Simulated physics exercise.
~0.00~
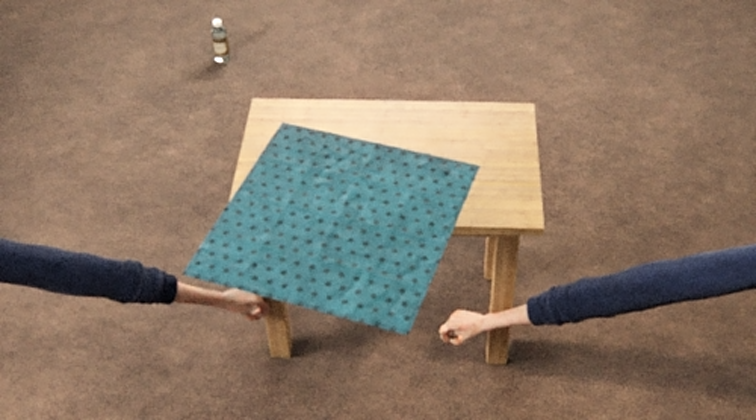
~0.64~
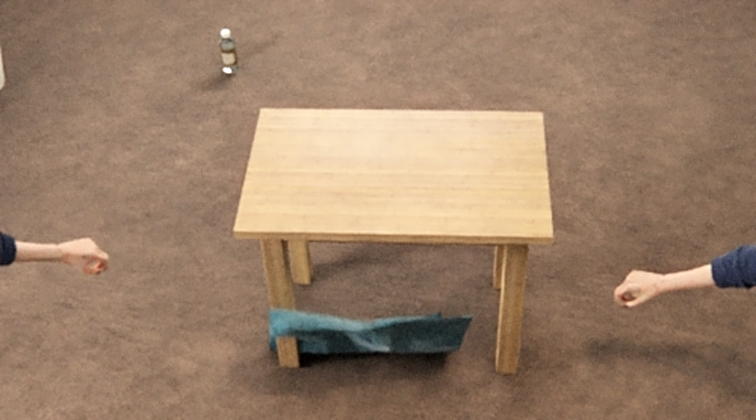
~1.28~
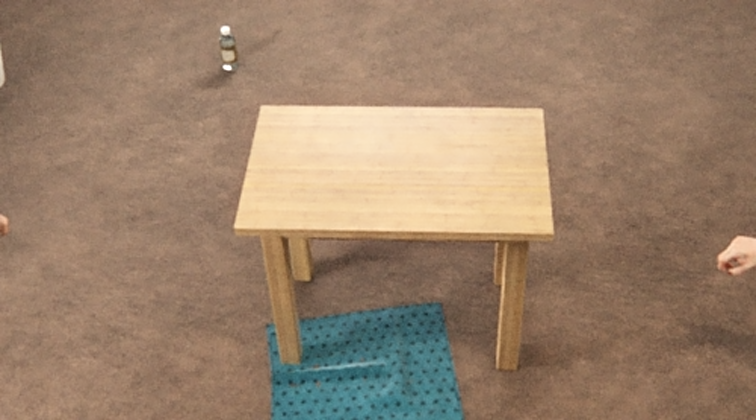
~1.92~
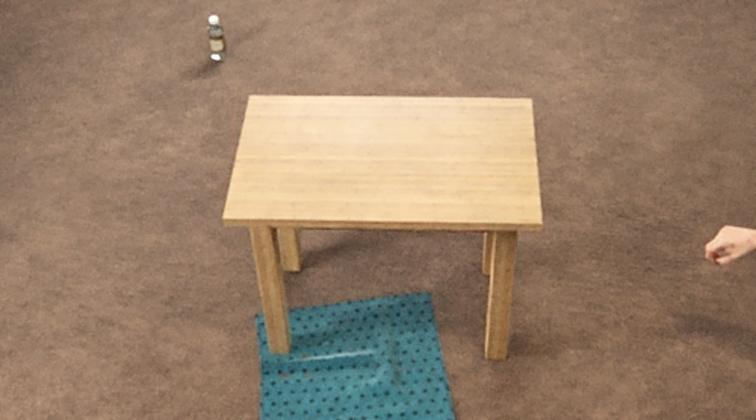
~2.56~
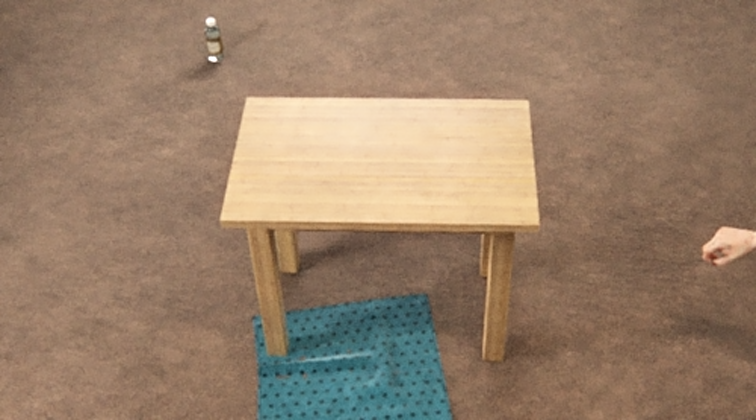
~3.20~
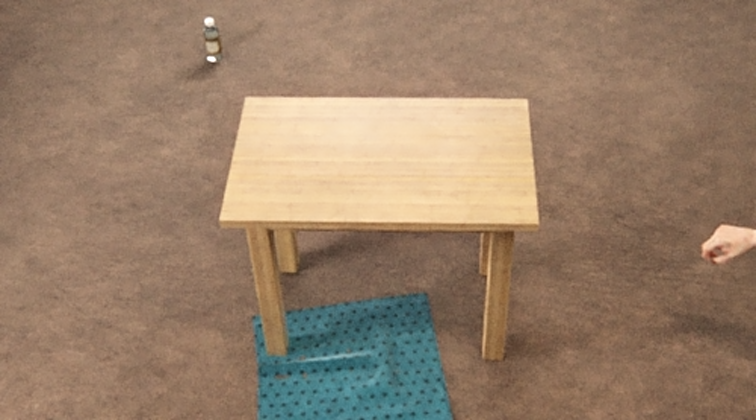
Teal patterned cloth slipping off the front of a wooden table as two hands draw away, ending spread on the floor.
